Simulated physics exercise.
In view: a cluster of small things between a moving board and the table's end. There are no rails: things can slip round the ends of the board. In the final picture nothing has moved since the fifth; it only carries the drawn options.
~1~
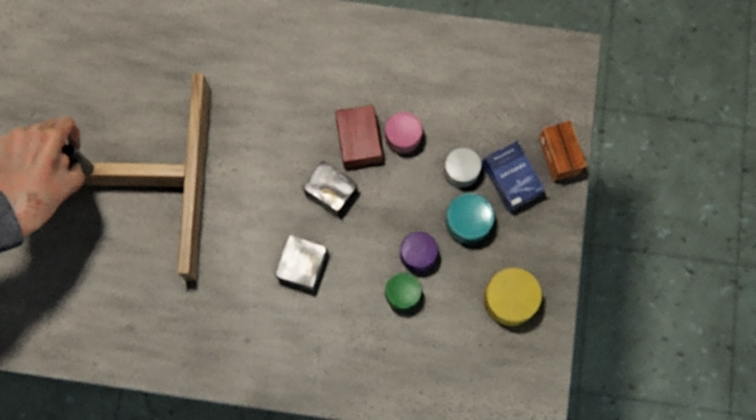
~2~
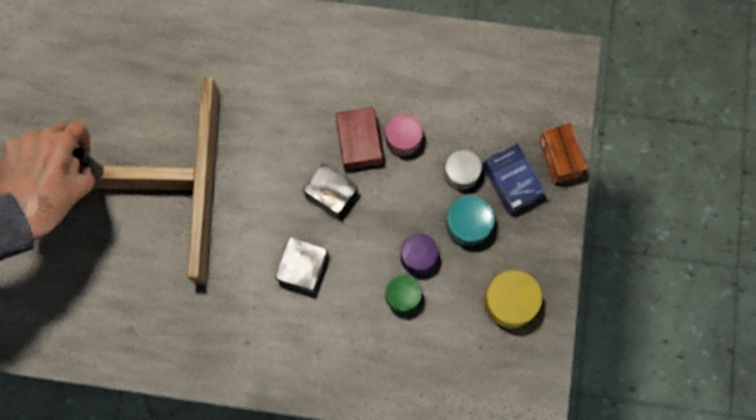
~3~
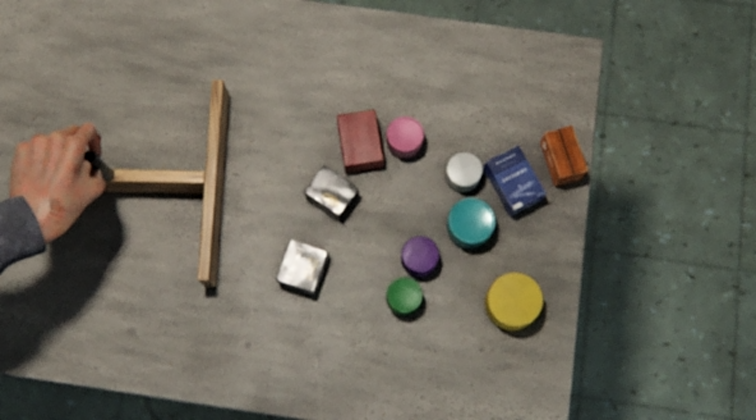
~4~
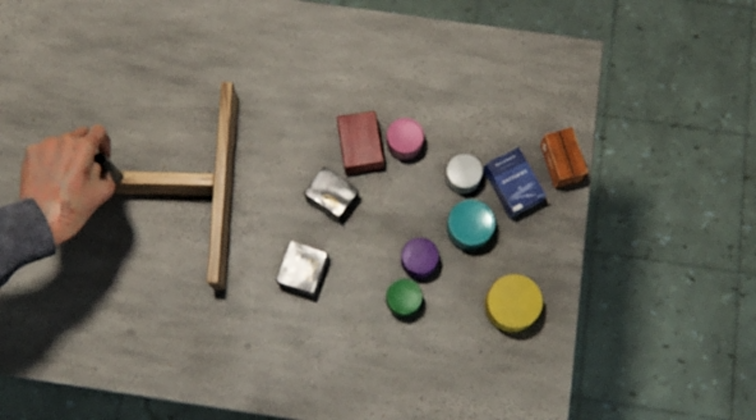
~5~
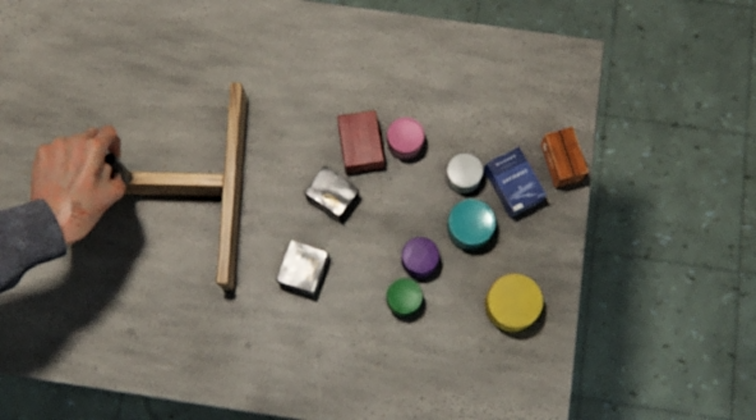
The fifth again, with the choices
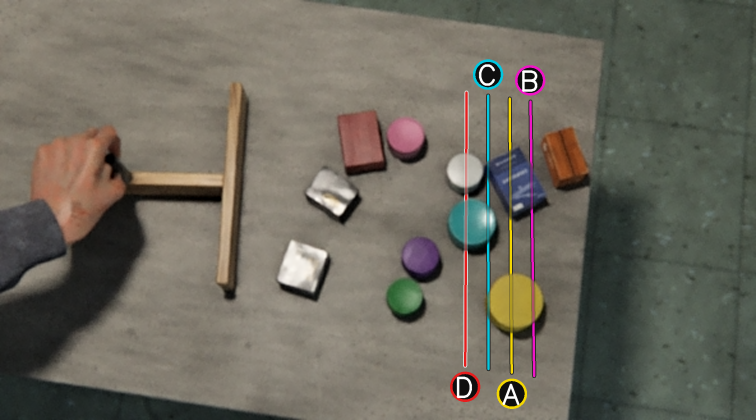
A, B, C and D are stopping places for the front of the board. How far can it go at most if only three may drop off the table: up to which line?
It can go as far as A.
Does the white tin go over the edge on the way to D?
No.
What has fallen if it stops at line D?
It is the orange box.
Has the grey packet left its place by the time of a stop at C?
Yes.
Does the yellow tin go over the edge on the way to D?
No.
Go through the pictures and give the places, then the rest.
In the first frame, black packet (330, 189); orange box (562, 151); blue box (513, 176).
In the second frame, board (200, 174); pink tub (404, 136).
In the third frame, board (211, 177); purple tin (420, 257).
In the fourth frame, board (220, 180); yellow tin (513, 303).
In the fifth frame, board (229, 180); green jar (404, 298); turquoise jar (471, 225); black packet (332, 194).
On the marked copy, A at (511, 230); B at (532, 233); C at (488, 227); D at (466, 224).
Following A. Soon after the start, board (329, 194); grey packet (354, 273); black packet (362, 192).
Later, board (431, 209); orange box (569, 158); yellow tin (539, 304).
In the end, board (511, 220); orange box over the edge; yellow tin over the edge; three fallen.
As for the rest, B drops six; C is within the limit but short; D is within the limit but short.
